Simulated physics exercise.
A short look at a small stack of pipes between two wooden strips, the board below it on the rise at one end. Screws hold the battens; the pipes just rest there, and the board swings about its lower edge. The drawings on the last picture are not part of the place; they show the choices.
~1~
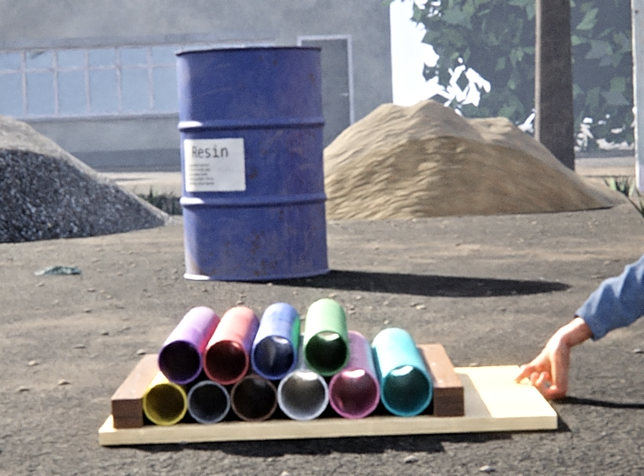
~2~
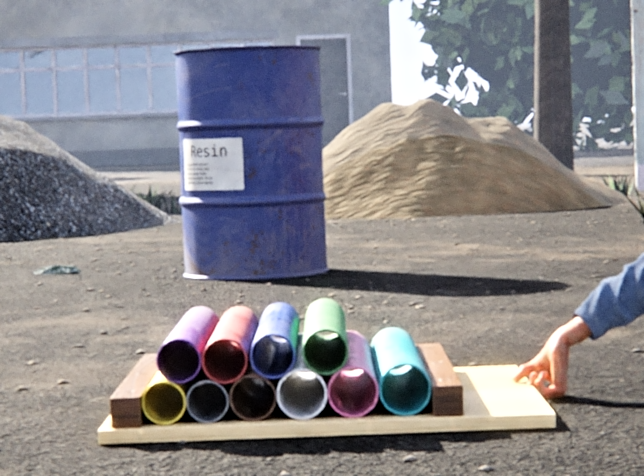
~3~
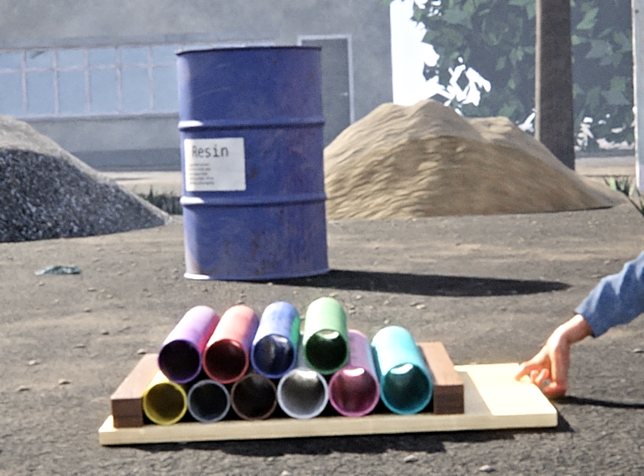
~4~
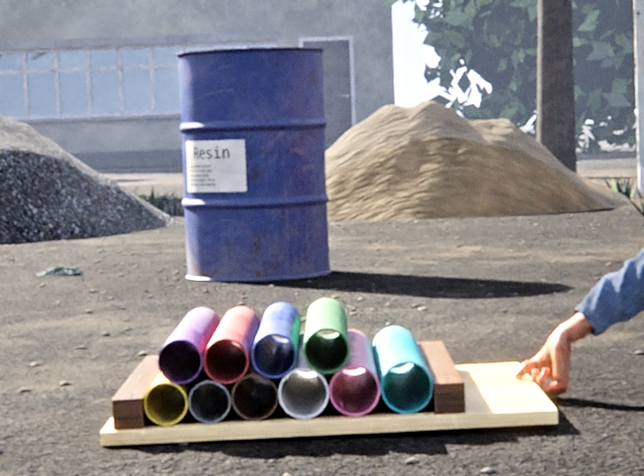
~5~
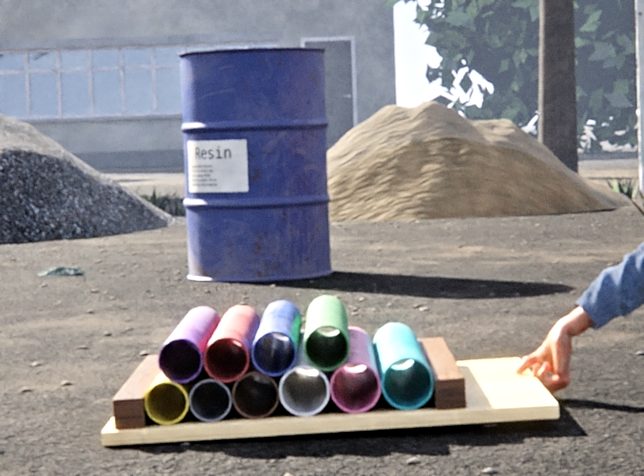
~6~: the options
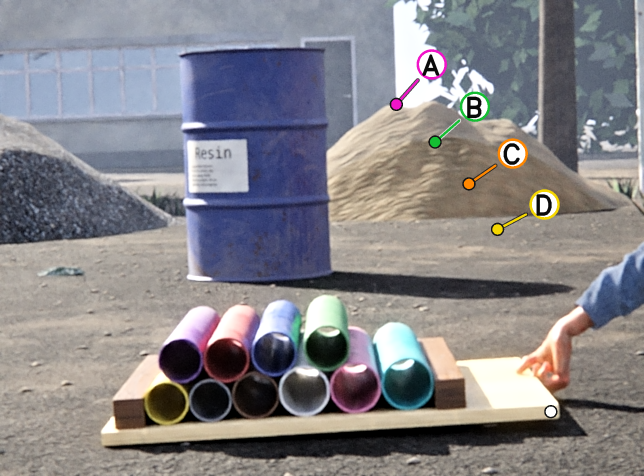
Stacked coloured pipes resting between wooden strips on a board, a hand at its right end raising it very slightly.
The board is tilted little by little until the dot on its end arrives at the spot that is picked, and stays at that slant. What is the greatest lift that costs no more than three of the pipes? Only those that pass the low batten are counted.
Up to D.
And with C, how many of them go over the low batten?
It comes to four.
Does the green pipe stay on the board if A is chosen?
The green pipe: No.
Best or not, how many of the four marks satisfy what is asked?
The number is one.
On the marked copy, A at (396, 104); B at (435, 142); C at (469, 184); D at (497, 229); the white dot at (551, 412).
Taking D. A third of the way, board at 16°.
Two thirds of the way, board at 26°.
When it is over, board at 26°, two over the low batten (red, purple).
As for the rest, A four over the low batten (red, green, blue, purple); B four over the low batten (red, green, blue, purple); C four over the low batten (red, green, blue, purple).
